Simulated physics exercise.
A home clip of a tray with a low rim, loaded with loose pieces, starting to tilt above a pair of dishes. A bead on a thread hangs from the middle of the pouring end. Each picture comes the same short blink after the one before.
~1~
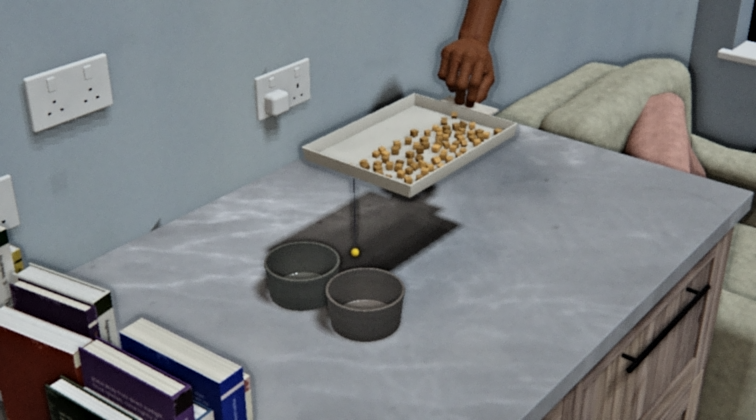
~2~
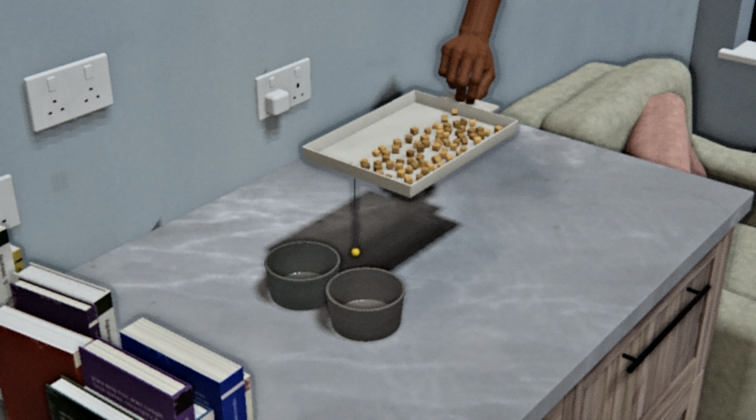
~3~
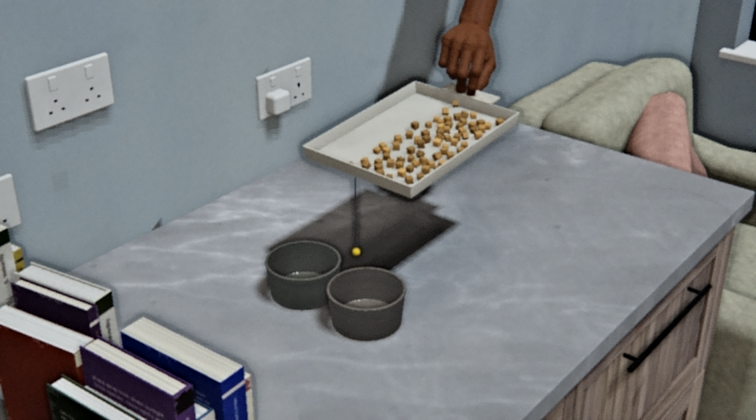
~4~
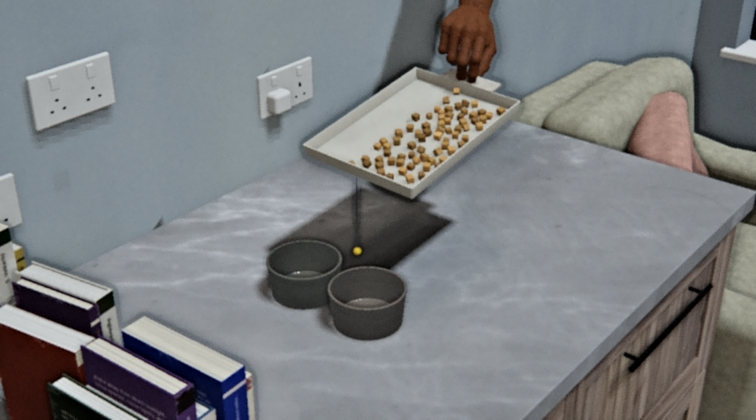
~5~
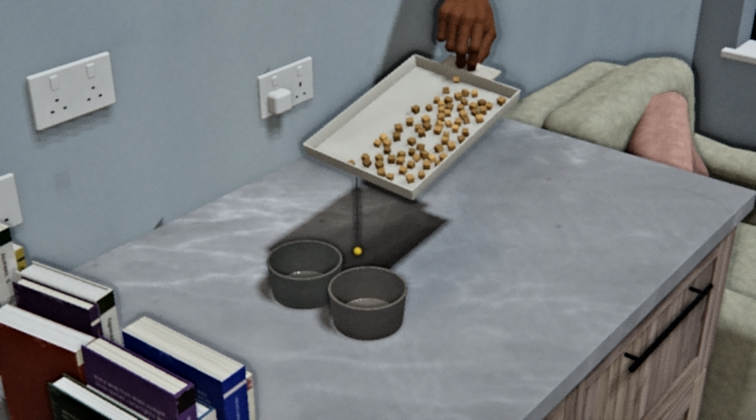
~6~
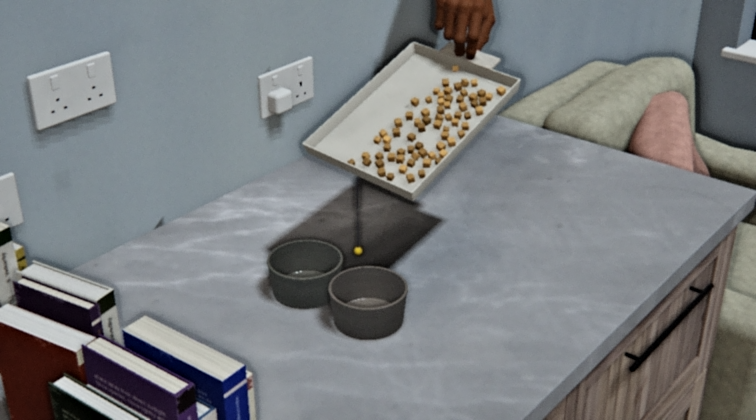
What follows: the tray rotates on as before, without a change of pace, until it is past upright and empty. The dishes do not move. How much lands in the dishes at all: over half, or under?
Together they catch over half.
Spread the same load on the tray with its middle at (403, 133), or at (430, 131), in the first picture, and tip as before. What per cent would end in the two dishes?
First some 80, then 80 per cent.
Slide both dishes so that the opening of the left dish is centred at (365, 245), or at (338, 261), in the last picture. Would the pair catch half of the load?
In turn: Not half; more than half.
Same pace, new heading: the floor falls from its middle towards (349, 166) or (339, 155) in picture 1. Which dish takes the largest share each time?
One: The left one. Two: The left-hand dish.
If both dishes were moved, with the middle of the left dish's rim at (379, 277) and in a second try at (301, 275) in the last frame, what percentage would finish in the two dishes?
Roughly 50 per cent, and 60 per cent.
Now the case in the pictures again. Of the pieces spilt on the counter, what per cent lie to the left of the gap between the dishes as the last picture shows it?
Roughly 30 in a hundred.
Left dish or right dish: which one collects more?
More ends in the dish on the right.
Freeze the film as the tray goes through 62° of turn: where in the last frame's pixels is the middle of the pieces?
Around (400, 164).
Soon after the last picture, tray tipped steeply; all on the tray.
A little later, tray tipped right over; most on the tray; a small part in the right dish; a small part outside both; a stray few in the air.
Later still, tray tipped past a quarter turn; most in the right dish; about a quarter outside both.
At rest, tray tipped past a quarter turn; most in the right dish; none in the left dish; about a quarter outside both.
